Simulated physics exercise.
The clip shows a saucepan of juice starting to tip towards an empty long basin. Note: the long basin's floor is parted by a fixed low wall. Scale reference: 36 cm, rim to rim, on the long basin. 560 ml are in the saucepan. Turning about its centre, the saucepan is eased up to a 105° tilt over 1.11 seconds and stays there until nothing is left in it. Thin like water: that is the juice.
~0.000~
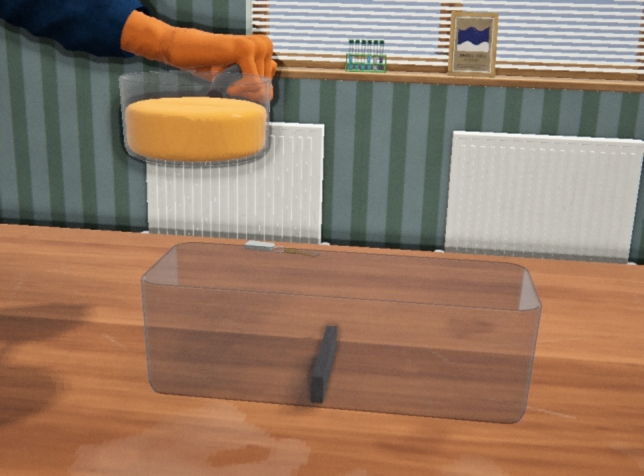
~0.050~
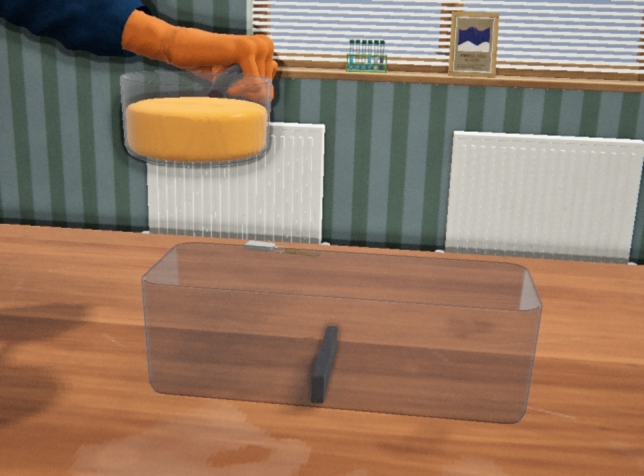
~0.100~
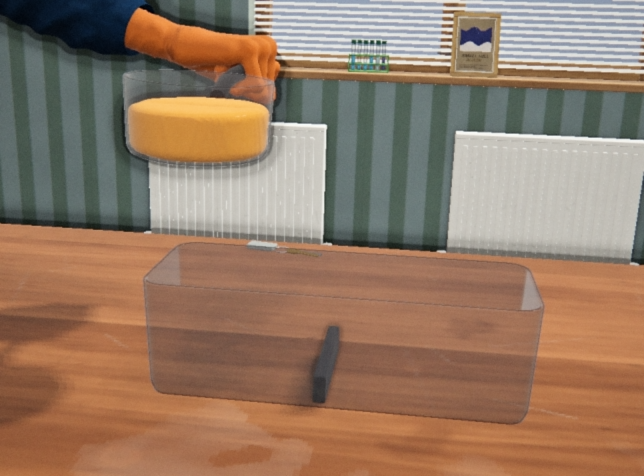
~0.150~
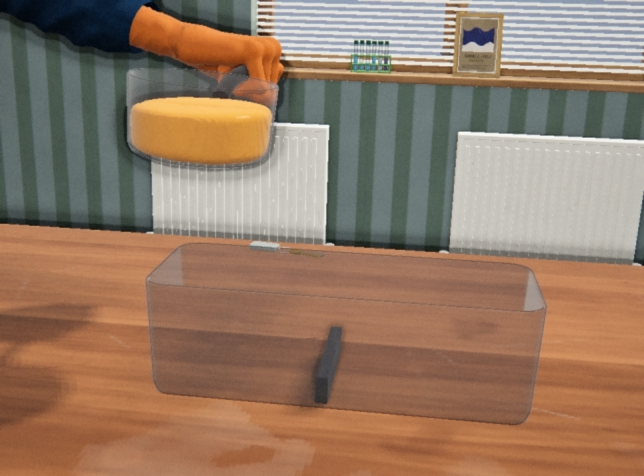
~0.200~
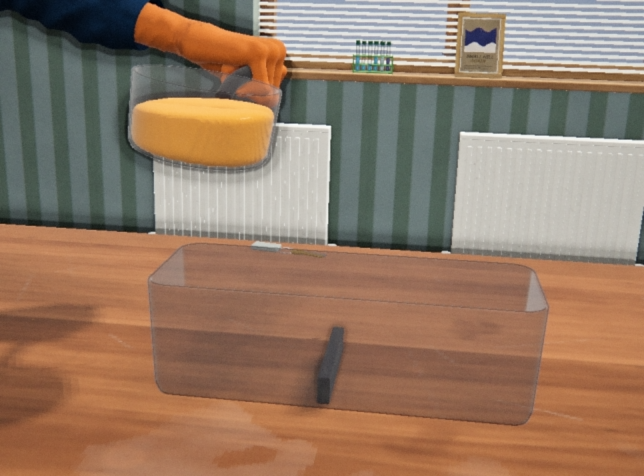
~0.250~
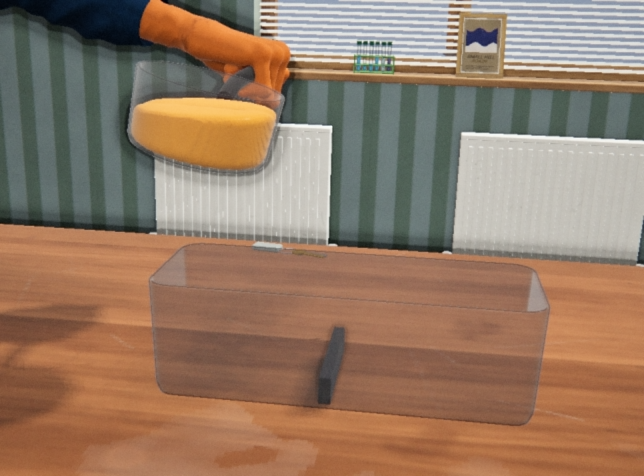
A clear round container of orange-yellow juice, held at upper left by an orange-gloved hand with a dark blue sleeve, starts level and then tilts slowly, its right side dipping slightly. Below it, an empty transparent long basin with a dark upright piece inside stands on a wooden table. The nearly steady view faces a green-striped wall with white radiators and a blind-covered window, drifting very slightly.
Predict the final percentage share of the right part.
Right part: About 50 %.
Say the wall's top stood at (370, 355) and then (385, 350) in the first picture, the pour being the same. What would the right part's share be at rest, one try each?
Respectively close to 10 and 10 %.
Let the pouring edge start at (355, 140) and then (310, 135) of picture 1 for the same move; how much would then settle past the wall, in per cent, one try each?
Some 90 and 70 per cent, in that order.
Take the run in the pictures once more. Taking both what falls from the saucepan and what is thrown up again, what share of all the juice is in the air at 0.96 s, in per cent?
Around 12 per cent of the liquid is in flight.
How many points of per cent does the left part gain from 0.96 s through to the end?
About 20 percent, give or take.
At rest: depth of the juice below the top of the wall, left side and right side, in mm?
The left side gives some 14 mm, the right side some 16 mm.
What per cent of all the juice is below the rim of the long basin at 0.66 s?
Roughly 6 per cent.
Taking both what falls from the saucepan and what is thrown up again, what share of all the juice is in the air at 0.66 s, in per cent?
Close to 32 in a hundred.
By 0.66 s the tilt is 68° and 62 per cent is still to pour, 4 is left of the wall and 2 right of it.
By 0.96 s the tilt is 100° and 12 per cent is still to pour, 28 is left of the wall and 47 right of it.
By 1.27 s the tilt is 105° and 0 per cent is still to pour, 48 is left of the wall and 49 right of it.
By 1.61 s the tilt is 105° and 0 per cent is still to pour, 49 is left of the wall and 50 right of it.
At rest 49 per cent lies left of the wall, 50 right of it and 1 outside.
